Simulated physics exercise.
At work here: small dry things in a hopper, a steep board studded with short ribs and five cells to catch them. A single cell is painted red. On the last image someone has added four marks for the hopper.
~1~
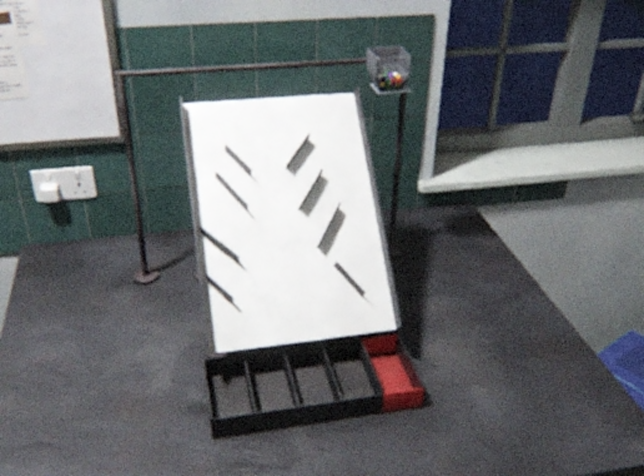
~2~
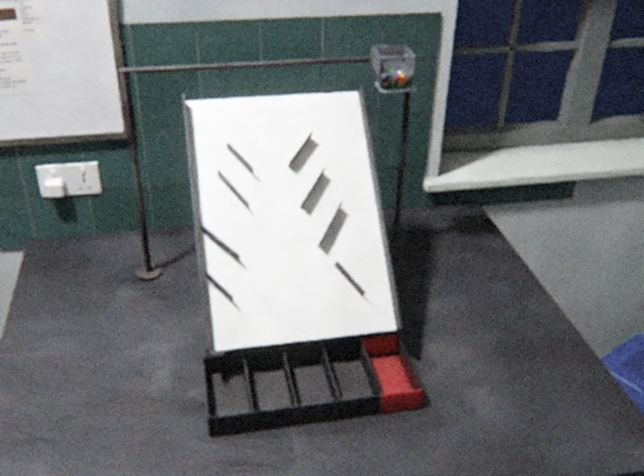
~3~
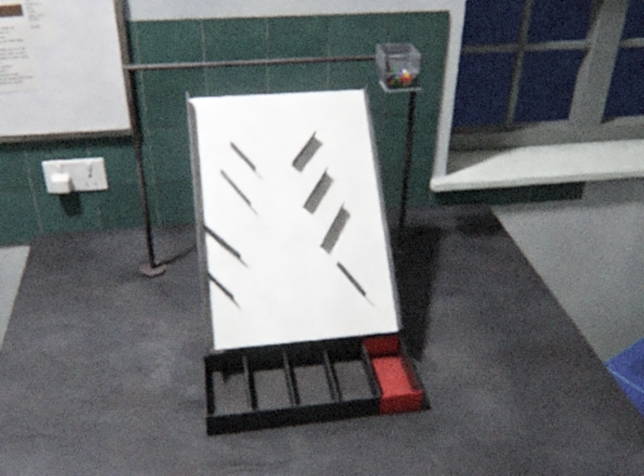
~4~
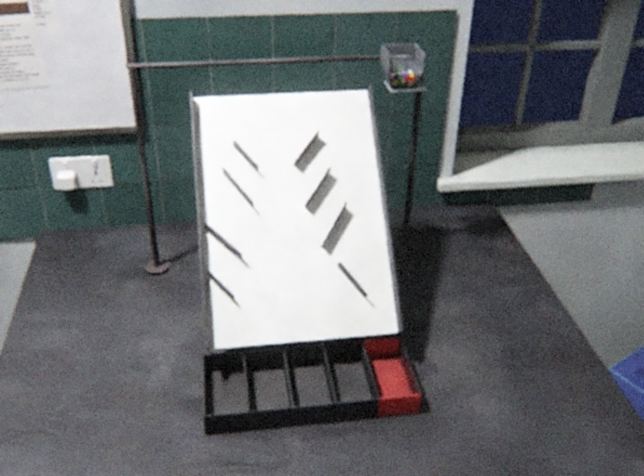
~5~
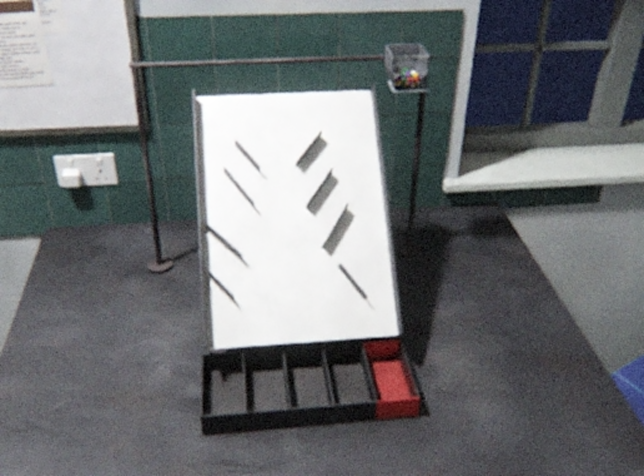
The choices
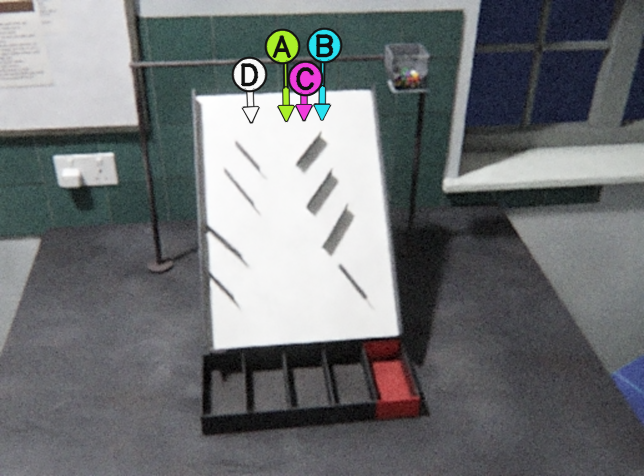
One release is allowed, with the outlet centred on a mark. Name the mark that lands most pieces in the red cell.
Mark B.
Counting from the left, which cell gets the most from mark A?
The second from the left.
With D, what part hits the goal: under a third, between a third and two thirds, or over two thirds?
Under a third.
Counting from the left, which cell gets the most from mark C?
The second from the left.
On the marked copy, mark A meets the board at (286, 115); mark B meets the board at (322, 114); mark C meets the board at (304, 114); mark D meets the board at (251, 116).
Choosing A, none in the red cell, nearly all in other cells, a stray few outside the box.
Choosing B, about a third in the red cell, about half in other cells, a stray few outside the box.
Choosing C, a stray few in the red cell, nearly all in other cells.
Choosing D, none in the red cell, most in other cells, a small part held on the board, a small part outside the box.
